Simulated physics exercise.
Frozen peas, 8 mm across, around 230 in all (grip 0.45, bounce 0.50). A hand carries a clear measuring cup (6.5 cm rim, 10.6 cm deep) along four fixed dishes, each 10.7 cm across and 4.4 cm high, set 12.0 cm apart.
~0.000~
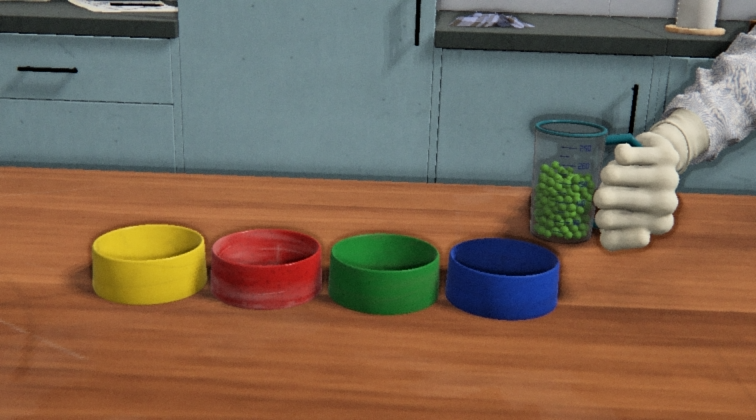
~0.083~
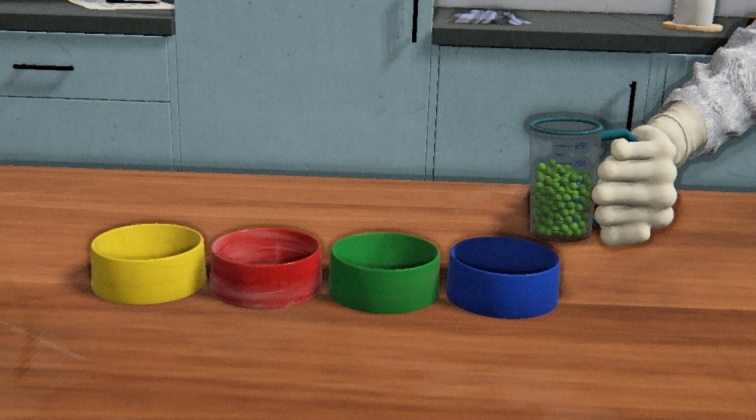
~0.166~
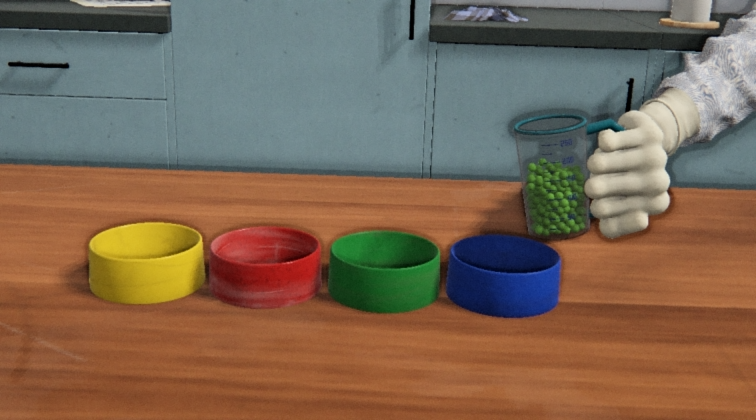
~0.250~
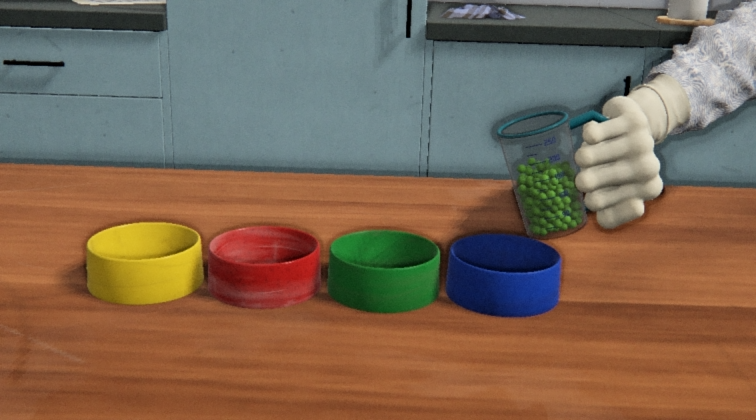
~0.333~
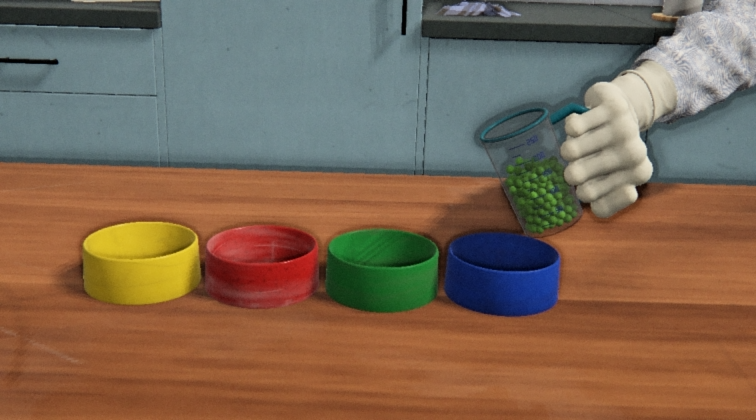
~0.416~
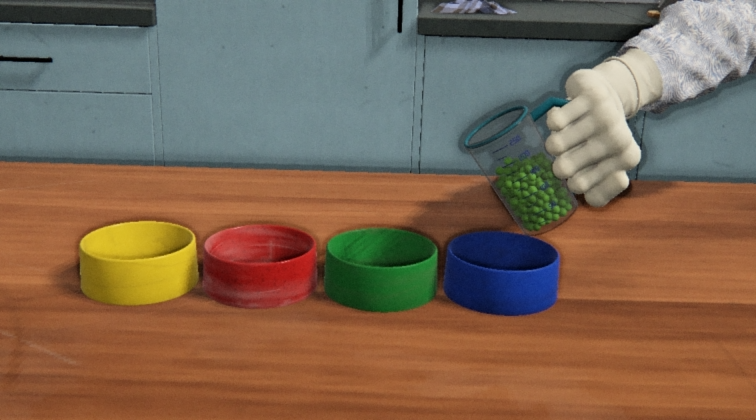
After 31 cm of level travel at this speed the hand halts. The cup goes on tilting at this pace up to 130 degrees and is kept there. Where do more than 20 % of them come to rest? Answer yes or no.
Red: No, blue: No, green: Yes, yellow: No, counter: No.
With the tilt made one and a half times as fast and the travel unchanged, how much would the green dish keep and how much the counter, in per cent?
Then: Green 100, counter 0.
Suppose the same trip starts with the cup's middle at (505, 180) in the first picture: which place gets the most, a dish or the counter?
The winner: Red.
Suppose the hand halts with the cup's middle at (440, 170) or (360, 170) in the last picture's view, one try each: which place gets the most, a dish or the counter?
Most goes to: Green; green.
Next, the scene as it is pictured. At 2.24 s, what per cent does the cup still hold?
Some 0 per cent of the load.
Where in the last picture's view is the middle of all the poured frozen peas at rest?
Near (366, 274).
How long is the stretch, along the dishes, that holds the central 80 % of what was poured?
About 8 cm.
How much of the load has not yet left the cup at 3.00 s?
About 0 per cent.
Then, at 1.51 s, tilt 130 degrees; cup holds 10 %, green 80 %.
After 2.24 s, tilt 130 degrees; cup holds 0 %, green 85 %.
After 3.00 s, tilt 130 degrees; cup holds 0 %, green 85 %.
By 3.3 s all is still; red 0 %, blue 0 %, green 85 %, yellow 0 %, counter 10 %.
